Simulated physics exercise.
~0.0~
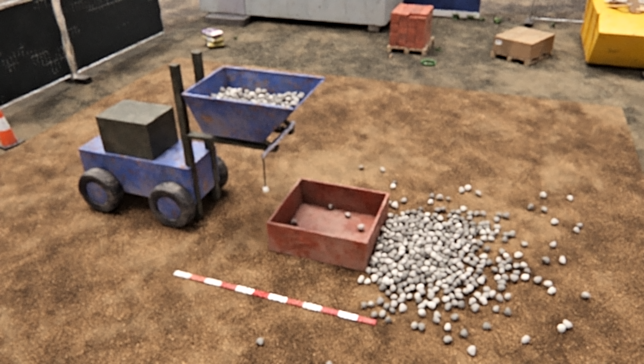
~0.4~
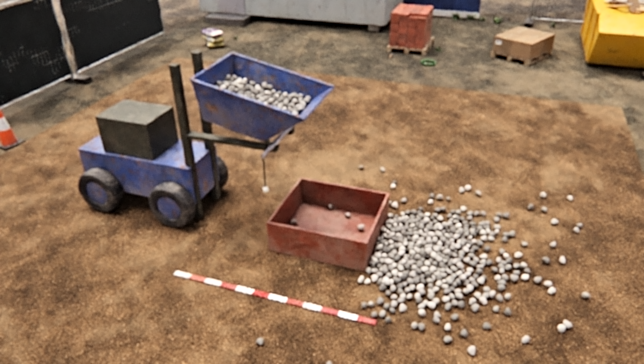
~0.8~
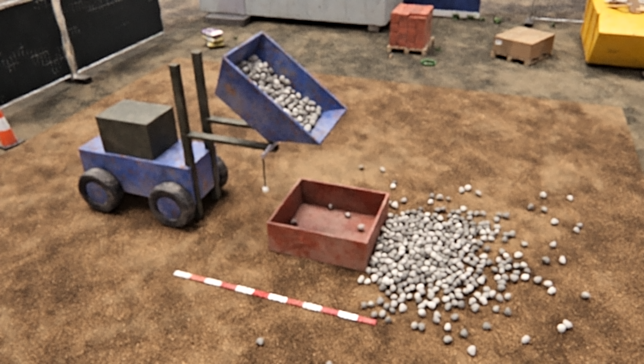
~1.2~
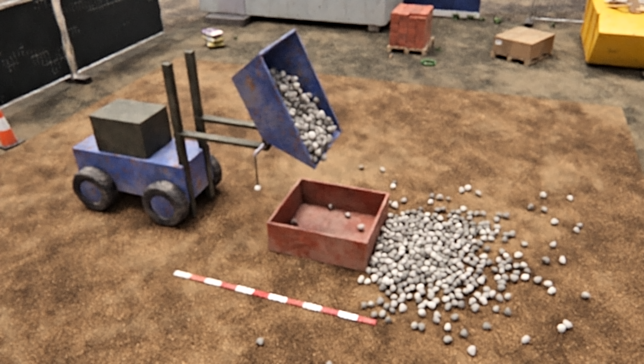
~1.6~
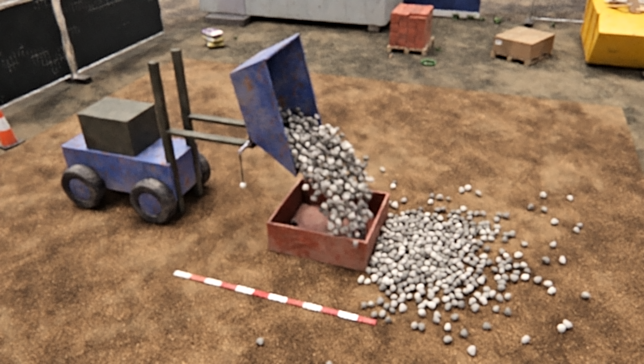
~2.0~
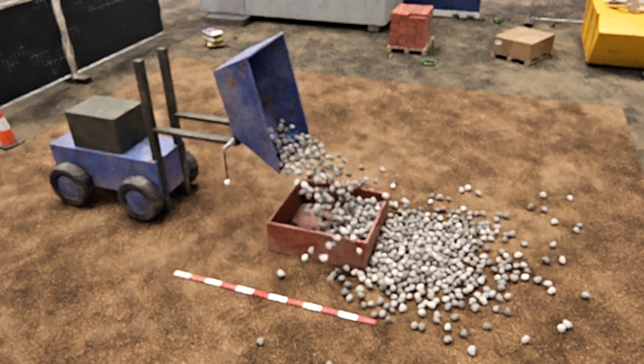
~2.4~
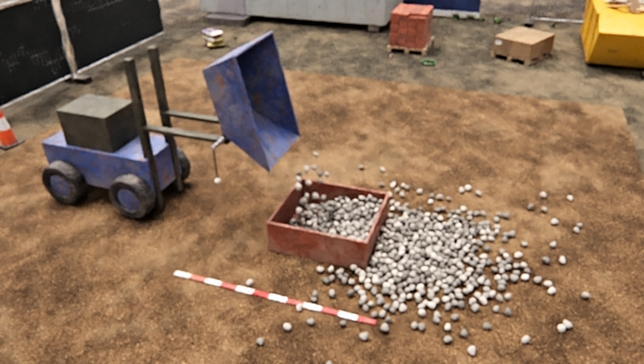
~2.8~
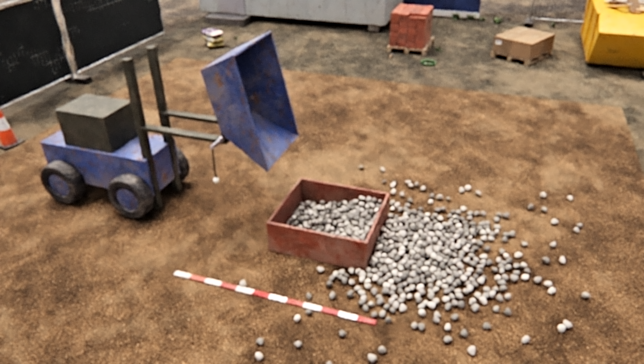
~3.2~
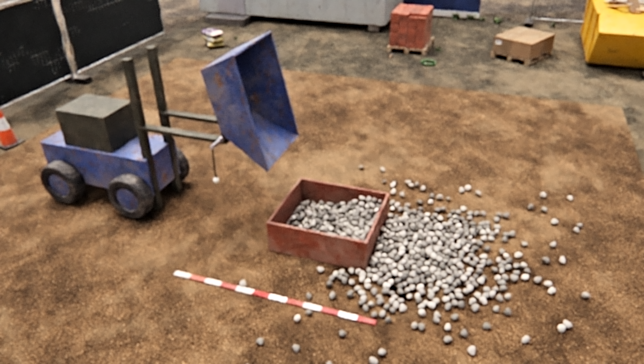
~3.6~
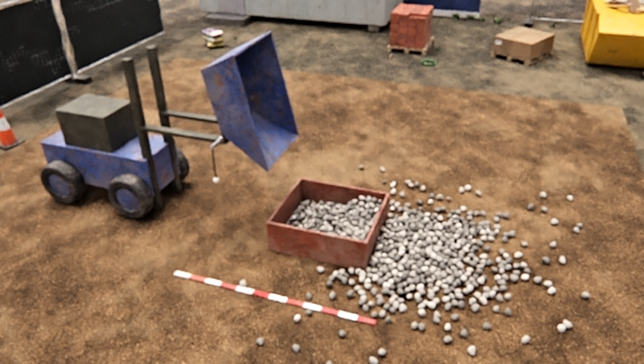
On a brown dirt floor in a work yard, a blue forklift tips its raised skip of grey stones toward a red bin beside an existing pile, backing left as they pour; most land in the bin, a few scatter around it, and the emptied skip stays tilted.
